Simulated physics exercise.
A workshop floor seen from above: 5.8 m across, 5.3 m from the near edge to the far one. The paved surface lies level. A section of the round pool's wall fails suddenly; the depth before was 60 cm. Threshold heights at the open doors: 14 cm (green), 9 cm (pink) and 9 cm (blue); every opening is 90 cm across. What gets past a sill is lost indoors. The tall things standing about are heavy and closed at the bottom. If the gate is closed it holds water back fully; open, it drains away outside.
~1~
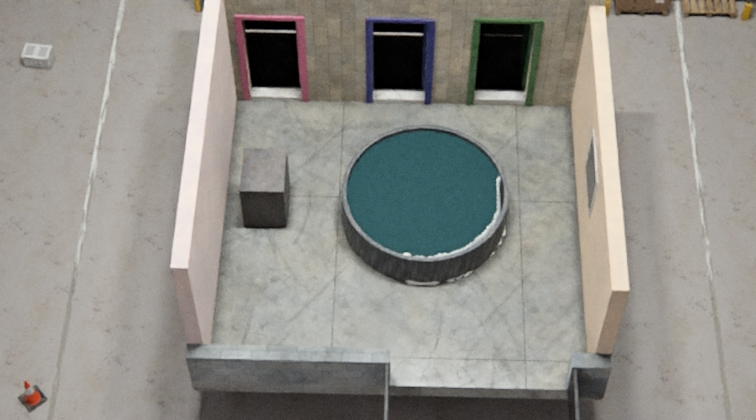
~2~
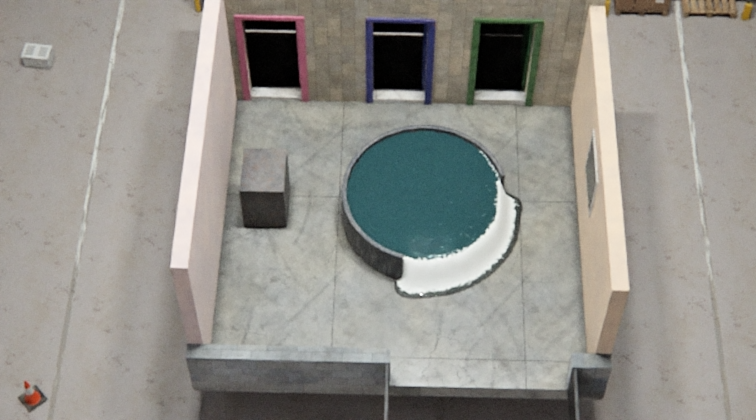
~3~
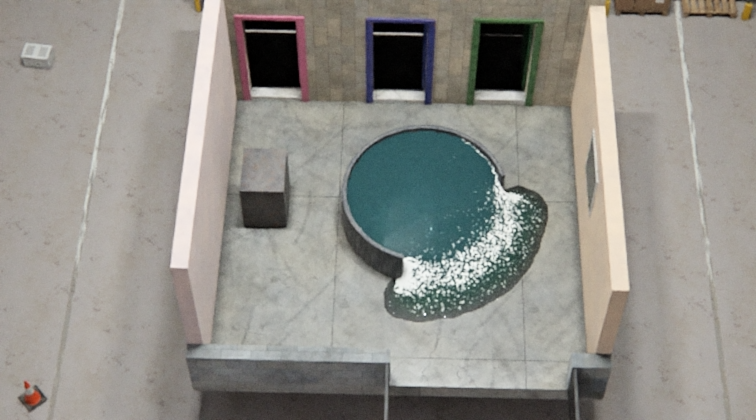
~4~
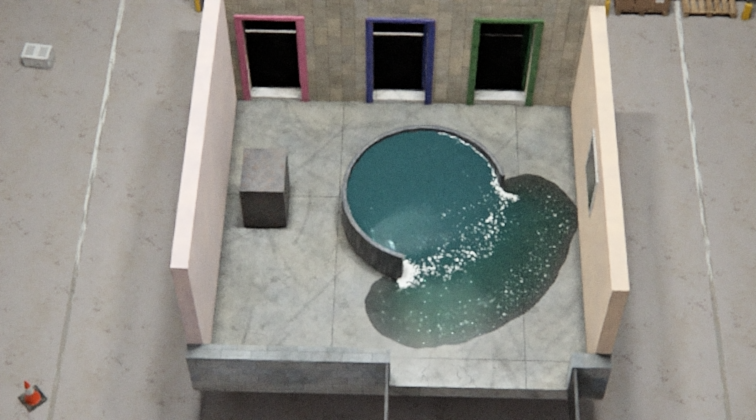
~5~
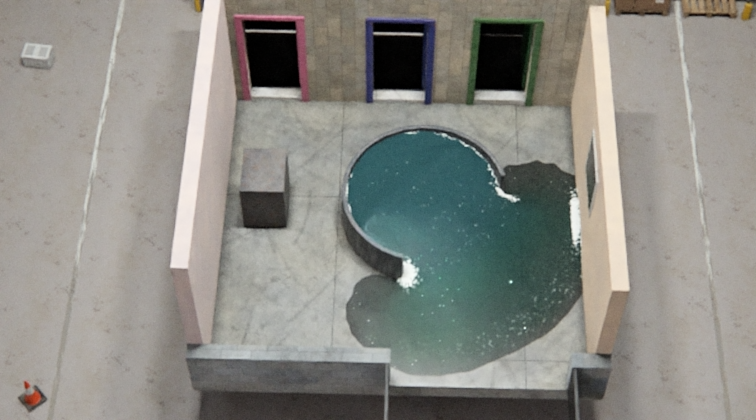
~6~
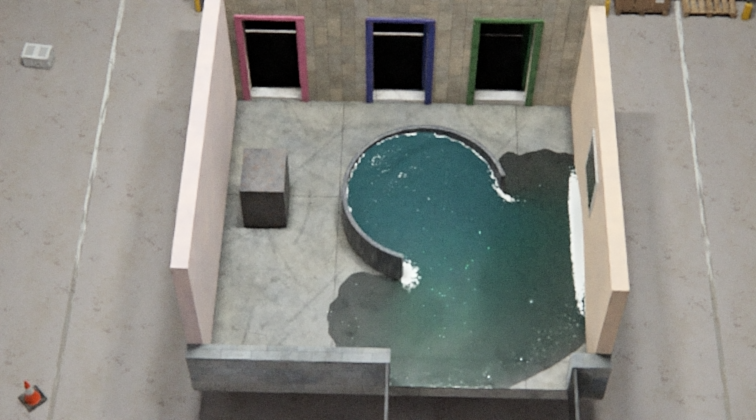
Teal water sits still in a round pool inside a walled courtyard until the pool's lower-right side opens. It pours out in a white, foaming band, then fans across the gray paving. The spreading sheet darkens the floor, splashes white along the right wall and reaches the courtyard's front edge.
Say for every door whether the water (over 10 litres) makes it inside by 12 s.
Door by door: At the green door it keeps below the limit; at the pink door it stays under the limit; at the blue door it keeps below the limit.
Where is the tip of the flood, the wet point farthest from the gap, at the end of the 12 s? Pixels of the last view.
Around (237, 102).
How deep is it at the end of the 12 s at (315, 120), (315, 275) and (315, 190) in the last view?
About 6, 4 and 5 cm.
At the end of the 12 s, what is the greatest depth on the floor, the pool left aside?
Roughly 6 cm.
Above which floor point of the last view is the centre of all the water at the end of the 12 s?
Around (389, 220).
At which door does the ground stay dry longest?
The pink one.
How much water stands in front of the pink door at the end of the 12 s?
About 6.5 cm.
A moment later water covers 35 % of the floor and is deepest (44 cm) near (583, 366); green door not reached, pink door not reached, blue door not reached.
Soon after water covers 45 % of the floor and is deepest (46 cm) near (584, 376); green door 6 cm at the sill, 0 L in, pink door not reached, blue door not reached.
Next water covers 50 % of the floor and is deepest (22 cm) near (584, 376); green door 11 cm at the sill, 0 L in, pink door not reached, blue door 3 cm at the sill, 0 L in.
Later on water covers 85 % of the floor and is deepest (10 cm) near (558, 133); green door 8 cm at the sill, 0 L in, pink door 4 cm at the sill, 0 L in, blue door 5 cm at the sill, 0 L in.
At the end water covers 100 % of the floor and is deepest (6 cm) near (335, 197); green door 4 cm at the sill, 0 L in, pink door 6 cm at the sill, 0 L in, blue door 4 cm at the sill, 0 L in.
